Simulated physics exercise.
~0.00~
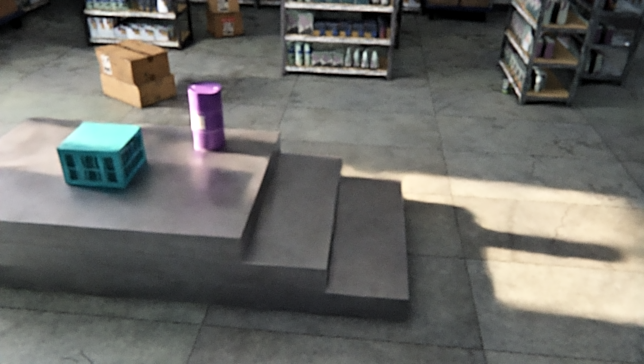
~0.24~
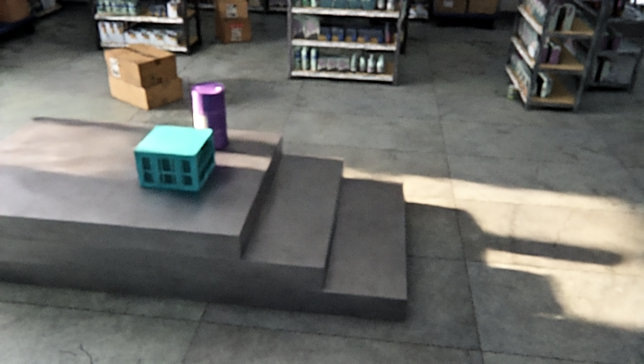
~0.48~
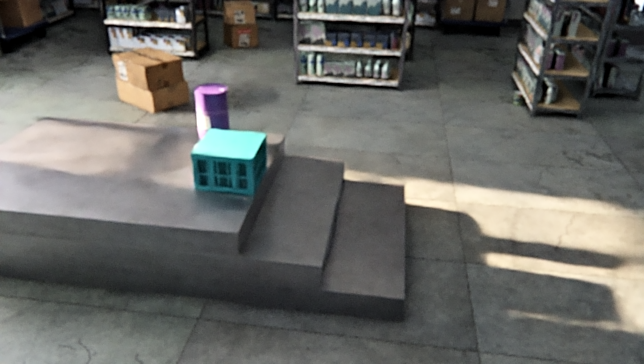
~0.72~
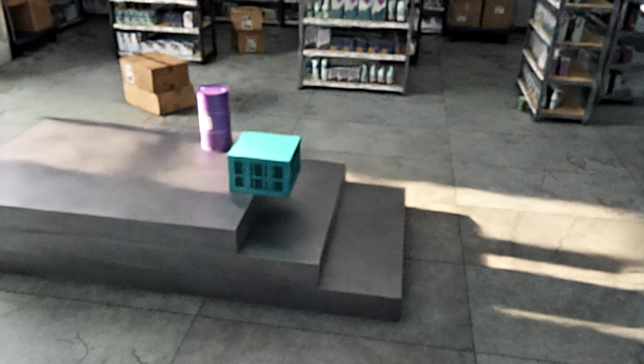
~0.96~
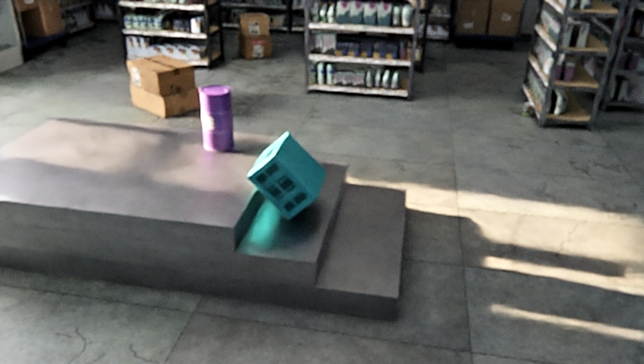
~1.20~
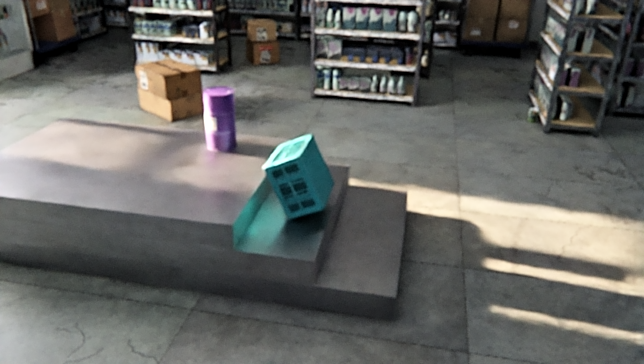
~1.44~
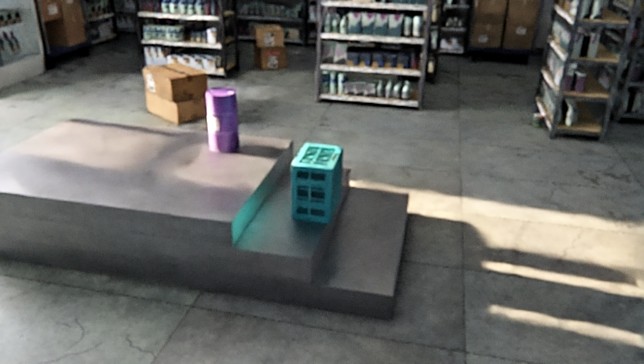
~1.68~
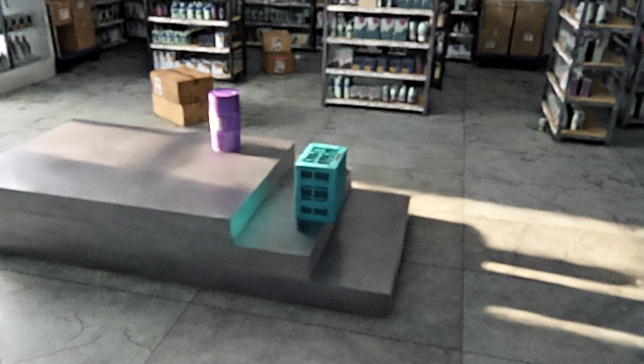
A turquoise crate slid right across a grey landing, passing in front of a purple canister that stayed put, then tipped over the edge, dropped onto the step below and ended up standing on its side there.
